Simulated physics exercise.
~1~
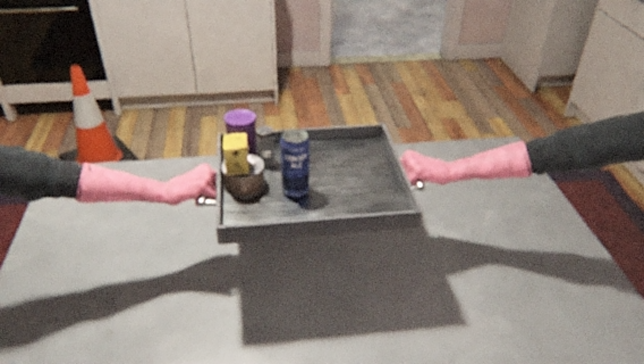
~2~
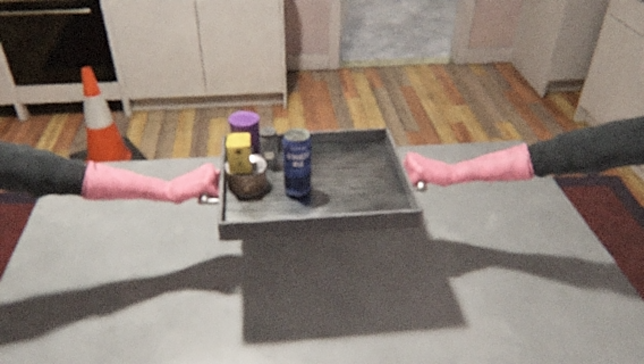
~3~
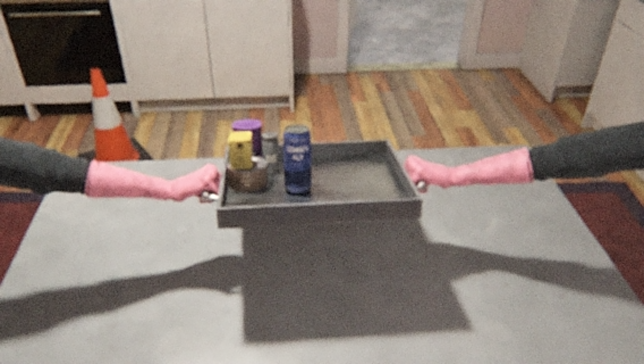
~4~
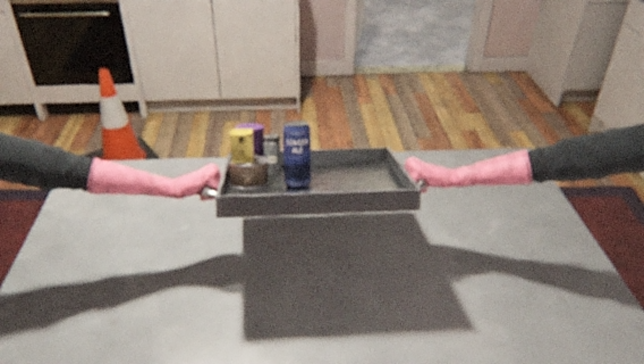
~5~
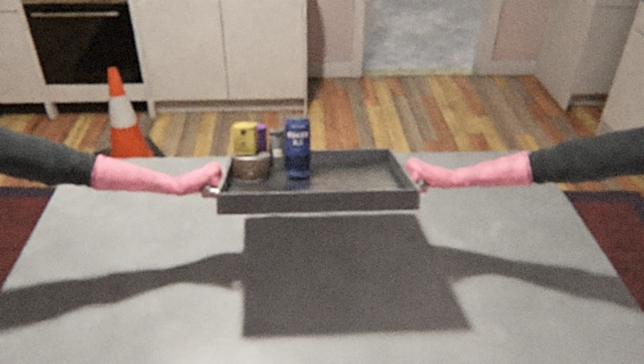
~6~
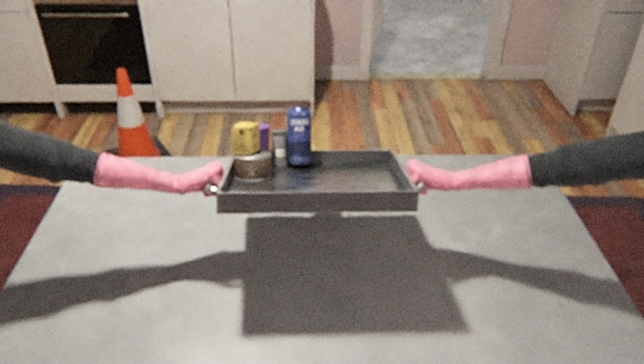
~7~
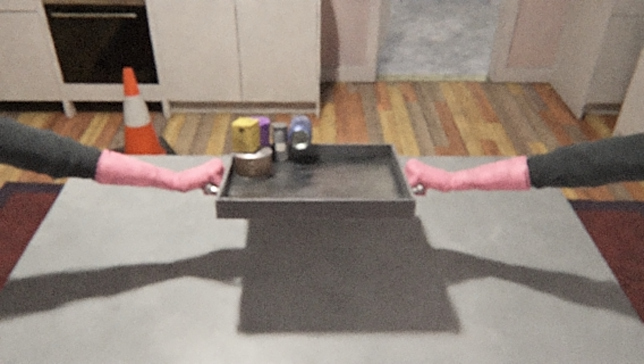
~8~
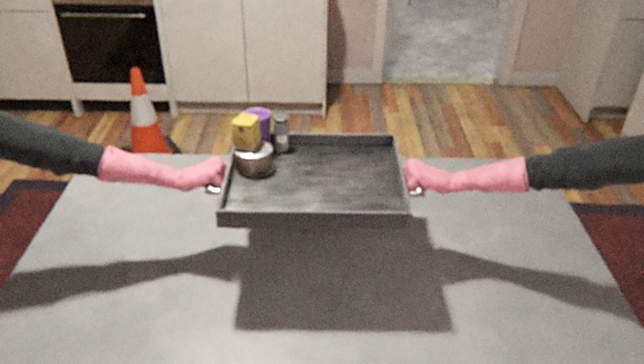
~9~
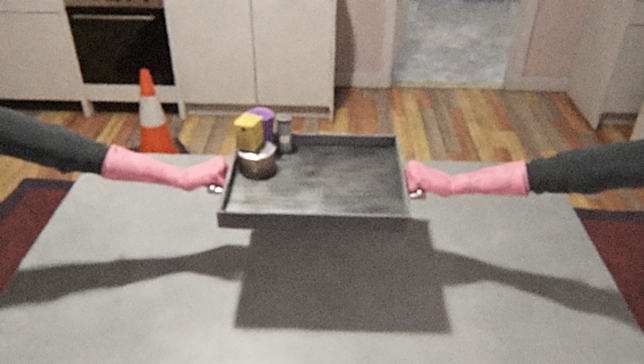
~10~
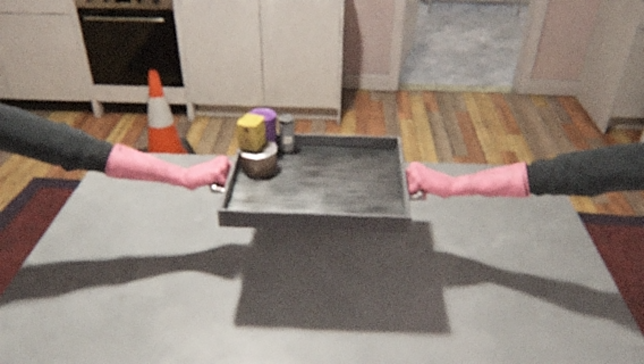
In a kitchen, two pink-gloved hands hold a grey tray above a table and tilt its far edge down; the blue can slides, tips over and leaves the tray, and the hands level it with the yellow carton, purple tin, grey shaker and brown tub still aboard.
